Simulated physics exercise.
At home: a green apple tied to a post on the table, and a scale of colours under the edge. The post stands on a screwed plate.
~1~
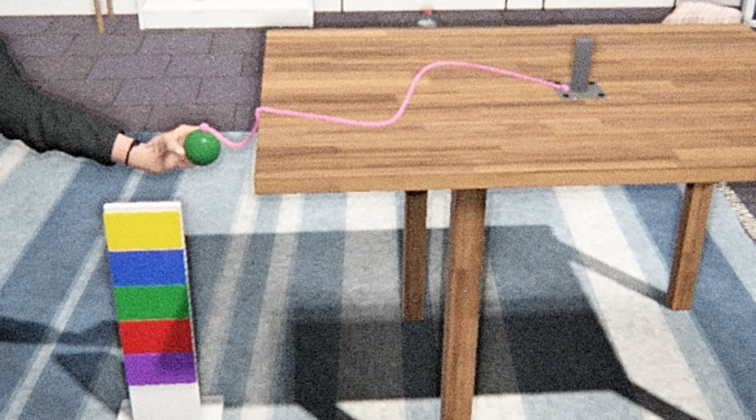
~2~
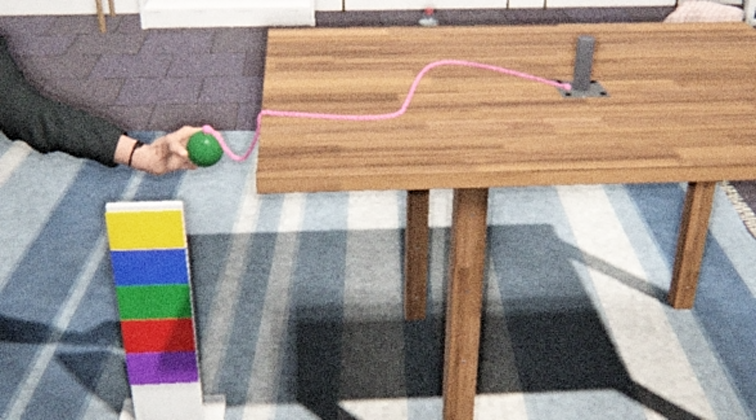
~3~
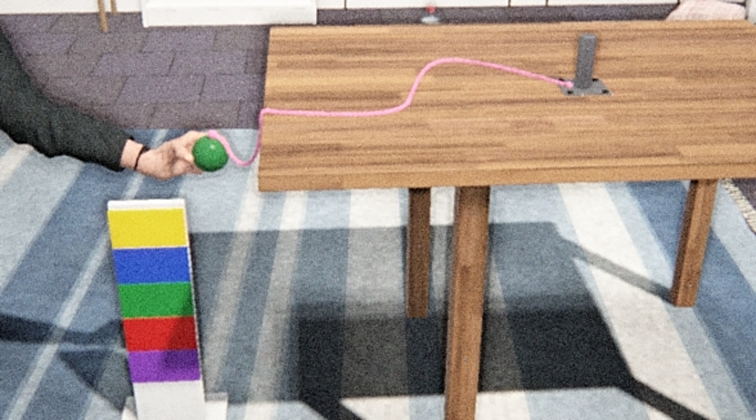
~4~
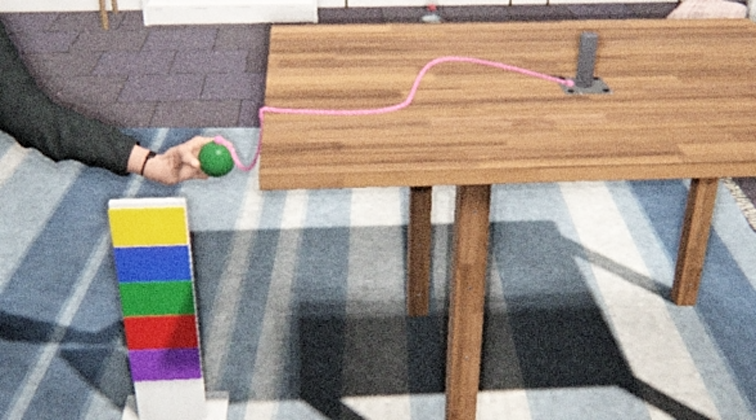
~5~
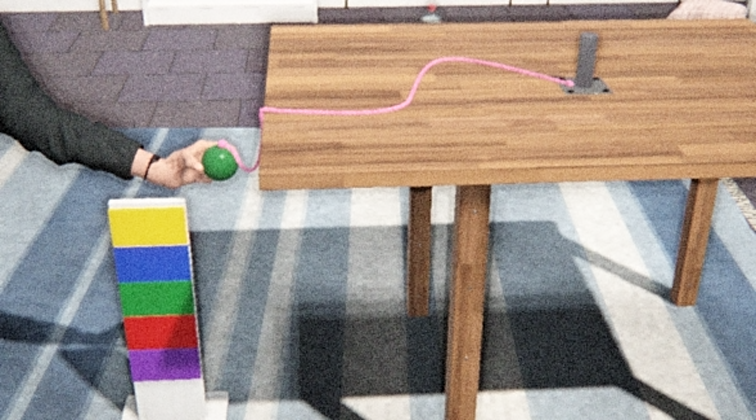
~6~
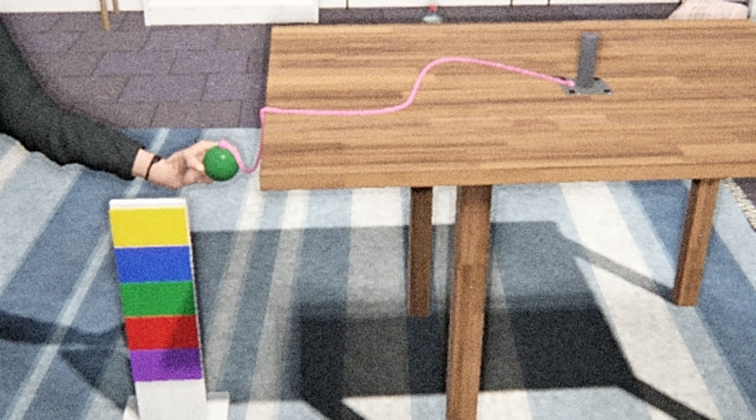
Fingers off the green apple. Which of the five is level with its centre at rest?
Its middle rests at the red band.
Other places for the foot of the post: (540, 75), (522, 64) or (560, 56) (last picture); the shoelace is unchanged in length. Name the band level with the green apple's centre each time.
One after the other, purple; purple; red.
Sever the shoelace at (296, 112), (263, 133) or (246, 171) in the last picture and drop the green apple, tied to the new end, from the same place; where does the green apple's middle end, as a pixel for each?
The places are (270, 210), (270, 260) and (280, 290).
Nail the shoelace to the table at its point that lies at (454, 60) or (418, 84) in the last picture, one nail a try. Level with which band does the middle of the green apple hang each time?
It would be green; blue.
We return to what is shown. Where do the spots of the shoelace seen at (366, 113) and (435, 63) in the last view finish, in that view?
About (268, 125), and the other about (407, 87).
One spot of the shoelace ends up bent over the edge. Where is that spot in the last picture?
That spot is around (398, 108).
A little later, apple near (235, 316); level with red.
Next, apple near (301, 287); level with red.
Later still, apple near (268, 316); level with red.
When it is over, apple near (280, 314); level with red. The red one.
